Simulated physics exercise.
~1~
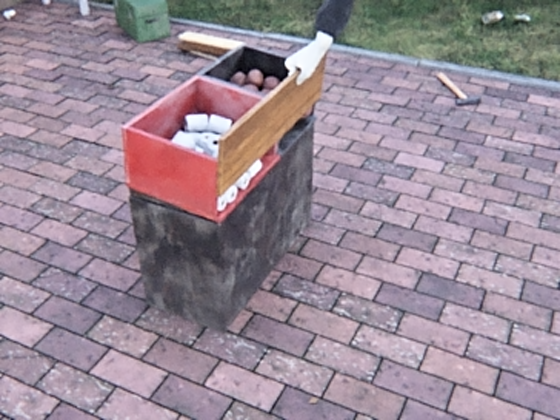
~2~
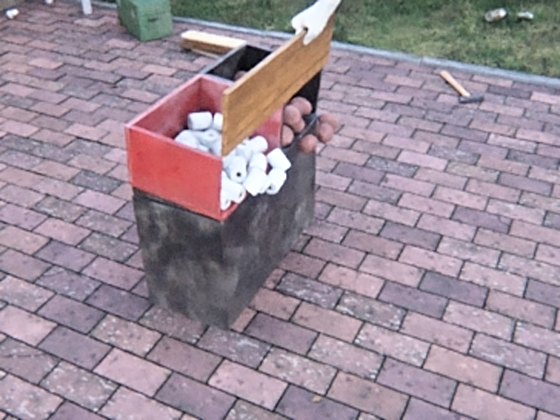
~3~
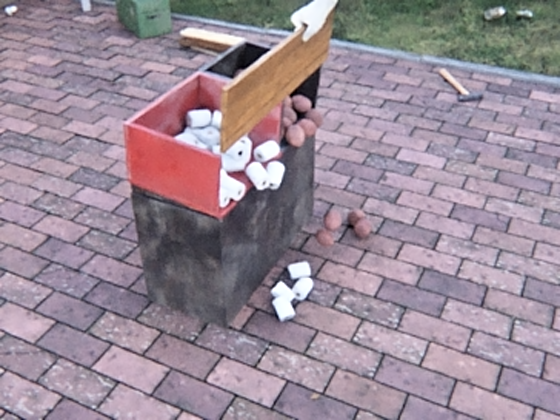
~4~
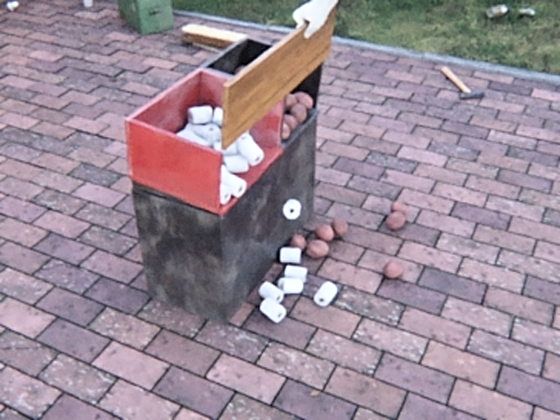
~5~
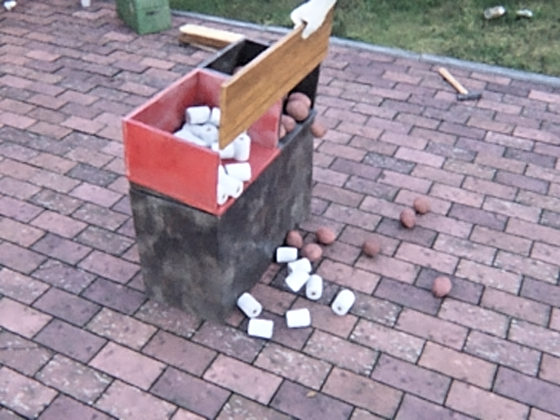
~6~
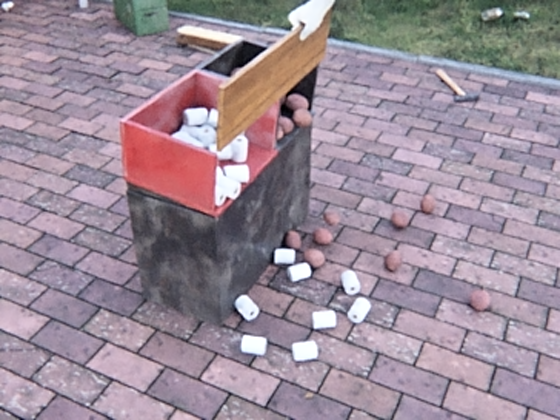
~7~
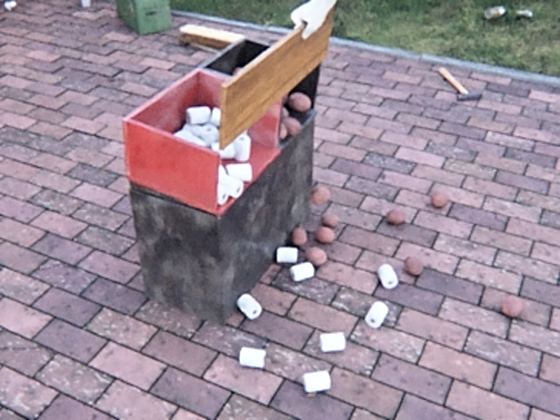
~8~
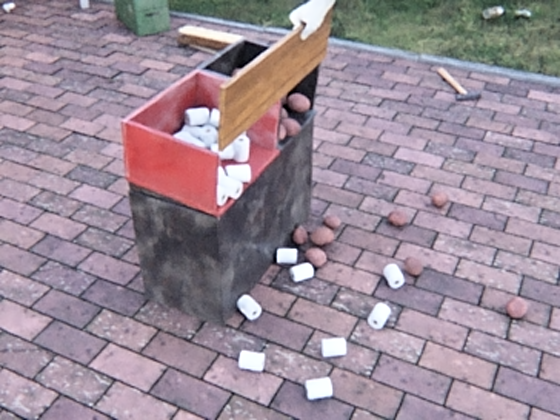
A gloved hand at the top grips a wooden gate across the front of a red bin and a black bin, which sit side by side on a dark block on reddish brick paving, seen from above. White rolls fill part of the red bin, and reddish-brown potatoes lie in the black one behind. The hand lifts the gate a little, and rolls and potatoes bulge out beneath it. Several of each drop to the bricks, then roll and spread toward the right and the foreground. The spill dwindles and the scattered pieces settle, with many rolls still in the red bin and the gate still held up.
